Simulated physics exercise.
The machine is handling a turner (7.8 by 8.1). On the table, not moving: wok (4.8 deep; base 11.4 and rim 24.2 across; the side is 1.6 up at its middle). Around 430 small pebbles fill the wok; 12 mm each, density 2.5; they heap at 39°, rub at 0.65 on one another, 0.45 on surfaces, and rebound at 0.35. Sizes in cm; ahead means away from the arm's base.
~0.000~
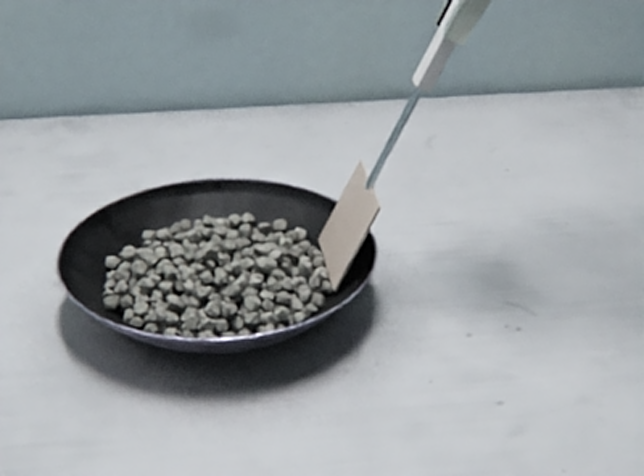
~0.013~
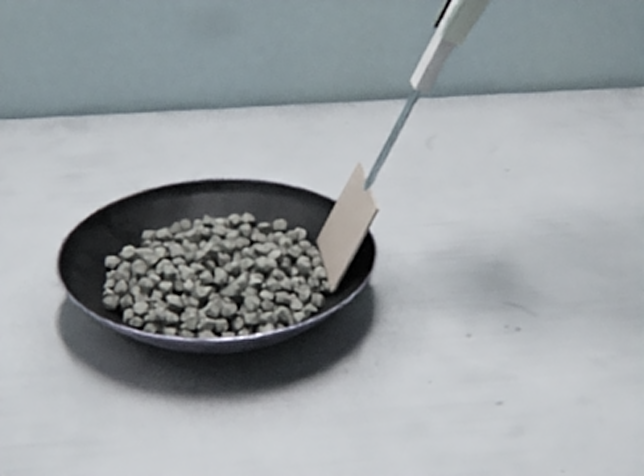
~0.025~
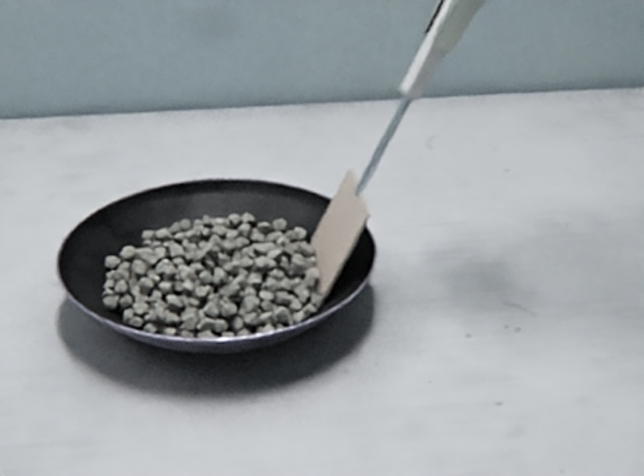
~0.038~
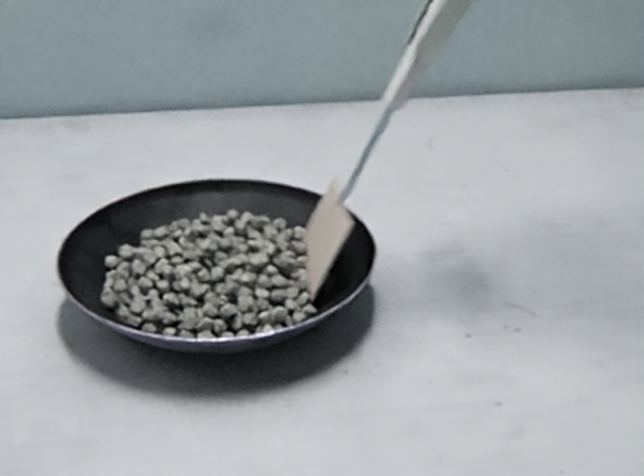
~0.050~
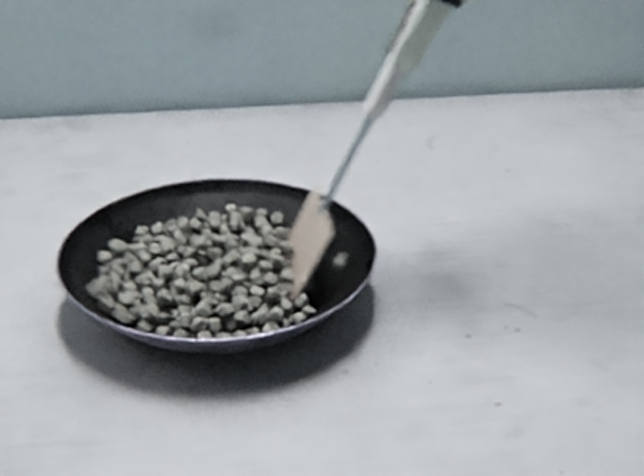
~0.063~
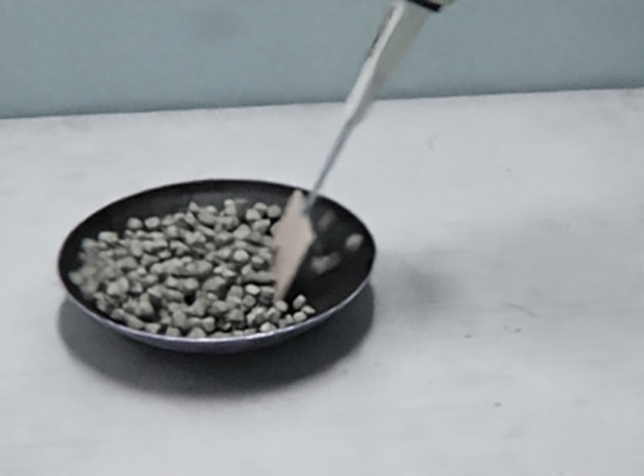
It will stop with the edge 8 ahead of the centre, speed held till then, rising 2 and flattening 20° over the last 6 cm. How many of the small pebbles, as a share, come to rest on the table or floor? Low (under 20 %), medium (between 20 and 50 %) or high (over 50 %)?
On the table or floor the share is high, over 50 %.
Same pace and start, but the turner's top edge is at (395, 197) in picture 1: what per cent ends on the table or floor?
About 60 per cent.
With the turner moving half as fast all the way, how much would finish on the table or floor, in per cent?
It would be near 45 per cent.
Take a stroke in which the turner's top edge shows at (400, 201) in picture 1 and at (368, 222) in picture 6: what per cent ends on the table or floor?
About 40 per cent.
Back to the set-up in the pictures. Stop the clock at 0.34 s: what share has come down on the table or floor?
Roughly 35 per cent.
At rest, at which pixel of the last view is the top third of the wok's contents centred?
Around (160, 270).
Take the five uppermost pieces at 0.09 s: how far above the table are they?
Some 9 cm.
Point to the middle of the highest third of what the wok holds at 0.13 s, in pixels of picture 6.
Around (113, 252).
After 0.09 s, sloping 65°, highest piece 12 above the table; 418 in the wok, 8 on the blade or in flight.
After 0.13 s, sloping 59°, highest piece 17 above the table; 399 in the wok, 27 on the blade or in flight.
After 0.34 s, sloping 45°, highest piece 28 above the table; 173 in the wok, 143 on the table or floor, 110 on the blade or in flight.
After 1.39 s, sloping 45°, highest piece 6 above the table; 253 on the table or floor, 173 in the wok.
In the end, 253 on the table or floor, 173 in the wok. That is 59 % on the table or floor.
